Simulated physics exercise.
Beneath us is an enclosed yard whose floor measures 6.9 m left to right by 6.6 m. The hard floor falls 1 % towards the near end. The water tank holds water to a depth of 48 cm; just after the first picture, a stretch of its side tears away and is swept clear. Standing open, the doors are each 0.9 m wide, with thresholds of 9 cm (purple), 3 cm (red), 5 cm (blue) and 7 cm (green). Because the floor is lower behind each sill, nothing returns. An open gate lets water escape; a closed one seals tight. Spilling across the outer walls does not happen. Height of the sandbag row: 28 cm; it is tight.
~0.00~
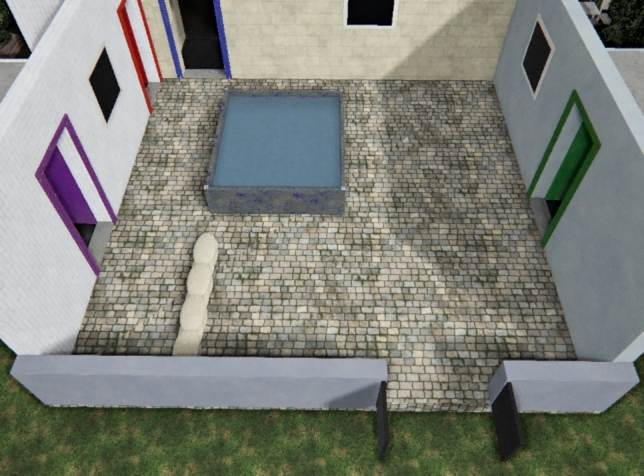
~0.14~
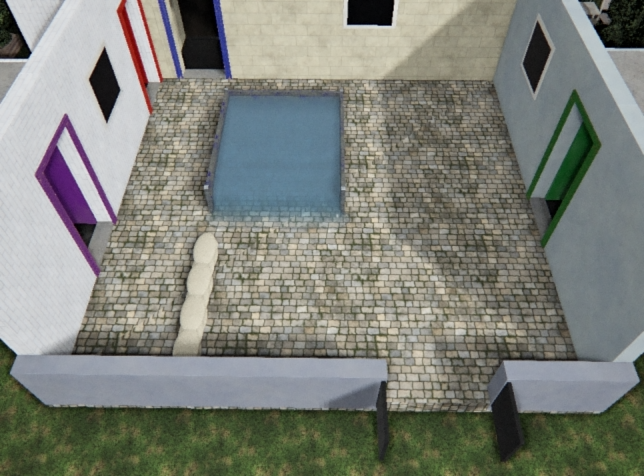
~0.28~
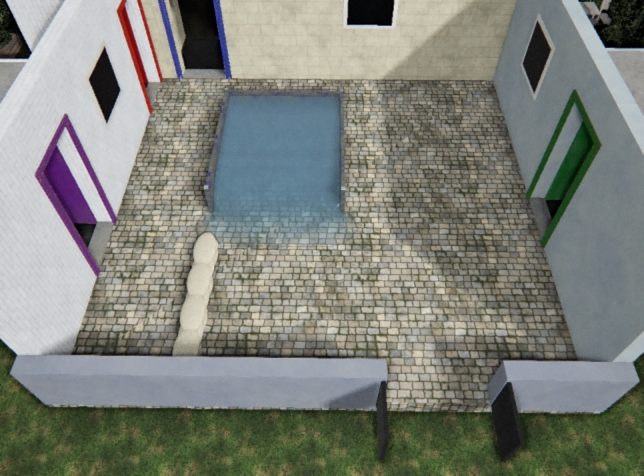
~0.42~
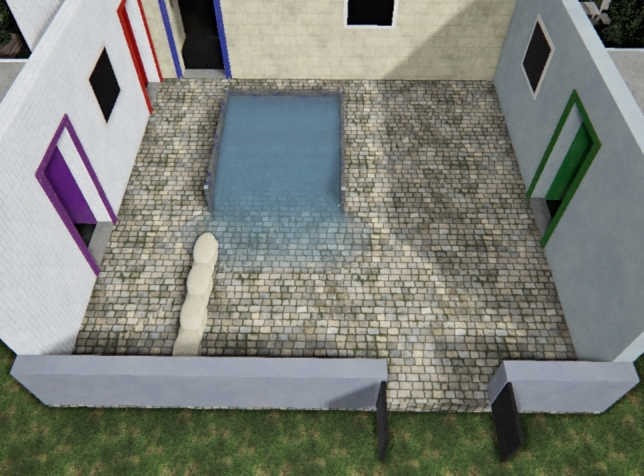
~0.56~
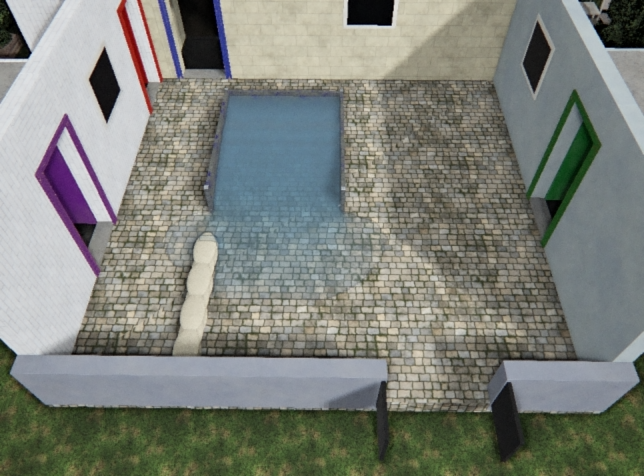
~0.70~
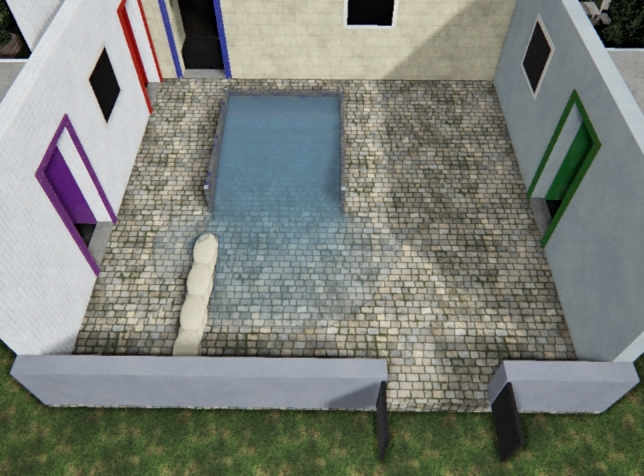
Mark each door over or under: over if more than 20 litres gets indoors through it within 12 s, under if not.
Purple door: Under, red door: Under, blue door: Under, green door: Under.
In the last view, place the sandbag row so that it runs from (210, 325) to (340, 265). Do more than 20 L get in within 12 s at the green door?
Then the green door stays short of the limit.
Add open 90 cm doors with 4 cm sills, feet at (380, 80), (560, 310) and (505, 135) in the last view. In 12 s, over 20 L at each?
Per doorway, in order: Insufficient / sufficient / insufficient.
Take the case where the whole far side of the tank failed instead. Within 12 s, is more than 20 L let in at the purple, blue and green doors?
Note: Purple short of the mark, blue beyond the mark, green short of the mark.
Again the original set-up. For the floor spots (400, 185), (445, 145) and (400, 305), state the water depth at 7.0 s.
1, 3 and 7 cm.
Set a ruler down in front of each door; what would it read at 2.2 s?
Centimetres: Purple 11 / red 0 / blue 0 / green 0.
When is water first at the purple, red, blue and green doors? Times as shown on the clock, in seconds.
Purple: 1.4 s; red: 8.0 s; blue: 9.0 s; green: 4.5 s.
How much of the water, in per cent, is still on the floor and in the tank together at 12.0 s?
78 %.
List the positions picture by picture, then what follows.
The water tank at (280, 139) is whole and still, 48 cm deep, in the first picture.
The front is at (343, 221), 1.1 m from the gap at (277, 205); 0.4 m2 of floor is under water; 48 cm left at the back of the water tank, in the second picture.
The front is at (350, 230), 1.3 m from the gap at (277, 206); 1.3 m2 of floor is under water; 48 cm left at the back of the water tank, in the third picture.
Water pours out at (277, 206) and has run 1.5 m, to (191, 246); typically 8 cm deep outside, 48 cm at the water tank's back, in the fourth picture.
The front is at (352, 280), 1.8 m from the gap at (277, 206); 3.7 m2 of floor is under water; 48 cm left at the back of the water tank, in the fifth picture.
The front is at (214, 321), 2.2 m from the gap at (277, 206); 5.0 m2 of floor is under water; 48 cm left at the back of the water tank, in the sixth picture.
After 1.4 s water covers 25 % of the floor and is deepest (33 cm) near (241, 382); purple door 1 cm at the sill, 0 L in, red door not reached, blue door not reached, green door not reached.
After 2.2 s water covers 35 % of the floor and is deepest (37 cm) near (229, 369); purple door 11 cm at the sill, 1 L in, red door not reached, blue door not reached, green door not reached.
After 3.5 s water covers 40 % of the floor and is deepest (29 cm) near (215, 369); purple door 9 cm at the sill, 4 L in, red door not reached, blue door not reached, green door not reached.
After 7.0 s water covers 75 % of the floor and is deepest (14 cm) near (514, 385); purple door 5 cm at the sill, 5 L in, red door not reached, blue door not reached, green door 9 cm at the sill, 4 L in.
After 12.0 s water covers 95 % of the floor and is deepest (8 cm) near (78, 380); purple door 4 cm at the sill, 5 L in, red door 3 cm at the sill, 0 L in, blue door 3 cm at the sill, 0 L in, green door 5 cm at the sill, 7 L in.
